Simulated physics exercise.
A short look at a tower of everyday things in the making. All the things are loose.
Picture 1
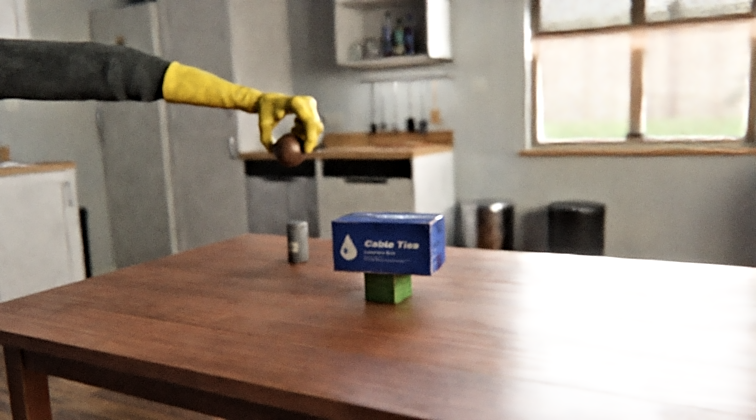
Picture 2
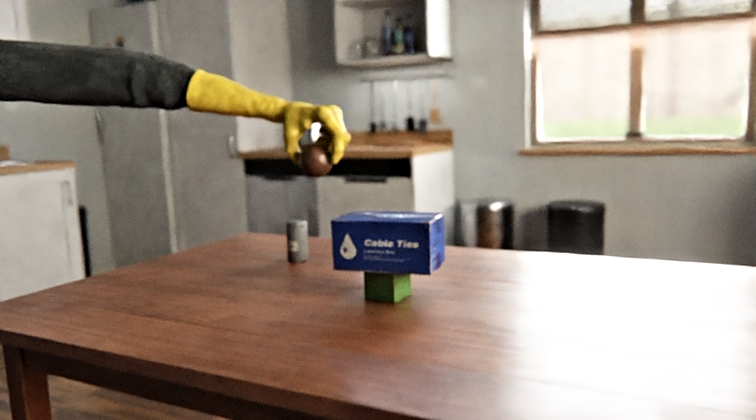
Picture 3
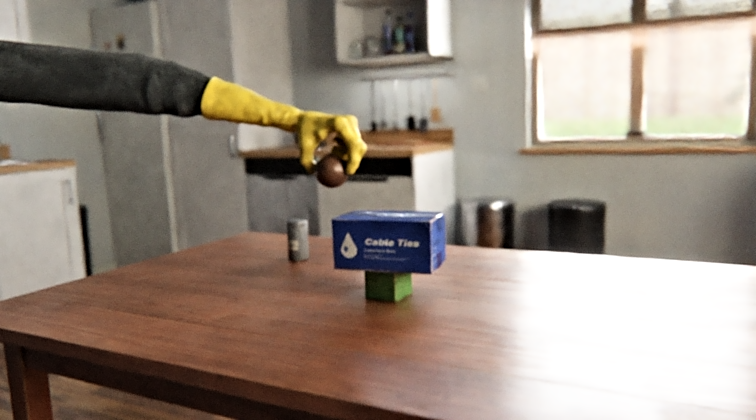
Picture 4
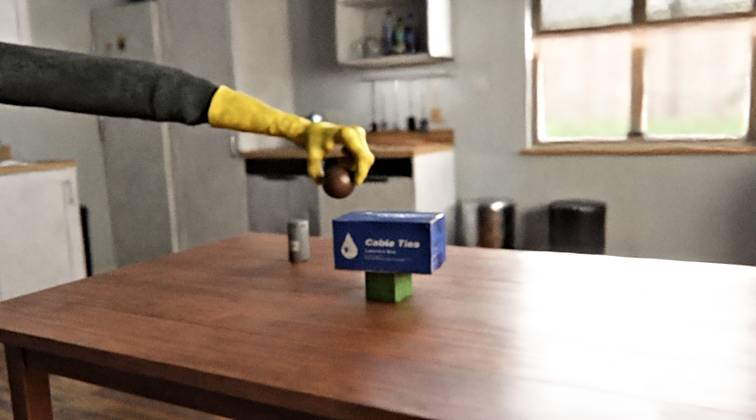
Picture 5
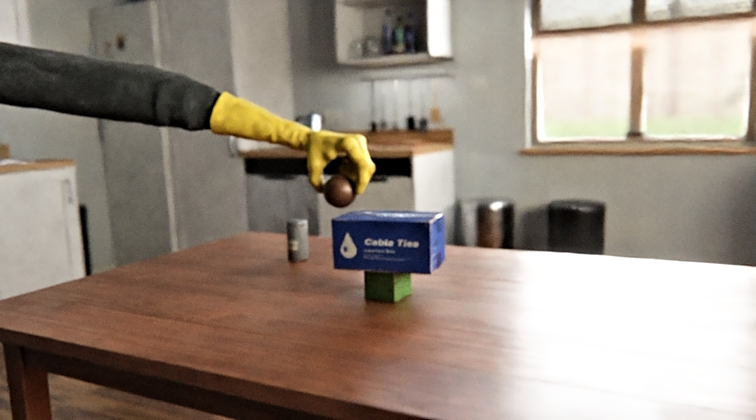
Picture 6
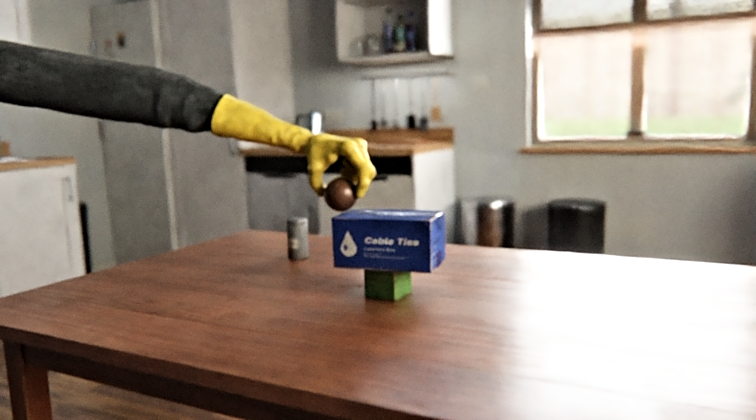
A yellow-gloved hand lowers a brown onion onto the blue box and keeps holding it.
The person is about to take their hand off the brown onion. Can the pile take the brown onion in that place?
In the end the pile loses its balance.
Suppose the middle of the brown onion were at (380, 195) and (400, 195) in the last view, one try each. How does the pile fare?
First try: It keeps its balance; second try: It holds.
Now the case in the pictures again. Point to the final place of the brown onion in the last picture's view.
Near (312, 271).
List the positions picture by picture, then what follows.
Coming down; brown onion (290, 150); blue box (390, 242), in the first picture.
Coming down; brown onion (316, 161); green block (388, 282), in the second picture.
Coming down; brown onion (332, 171); grey shaker (298, 240), in the third picture.
Coming down; brown onion (339, 182); blue box (390, 241), in the fourth picture.
Coming down; brown onion (340, 191); green block (388, 281), in the fifth picture.
Set down, still held; brown onion (341, 194); grey shaker (298, 238), in the sixth picture.
Then, 0.40 s after the last picture, brown onion rolled a little near (332, 201).
Then, 0.50 s after the last picture, brown onion now fallen.
Then, 0.60 s after the last picture, things are still on the move.
At rest, fallen, brown onion; the other 3 in place. Seen from the same camera at the end, brown onion near (312, 271). The pile comes apart.
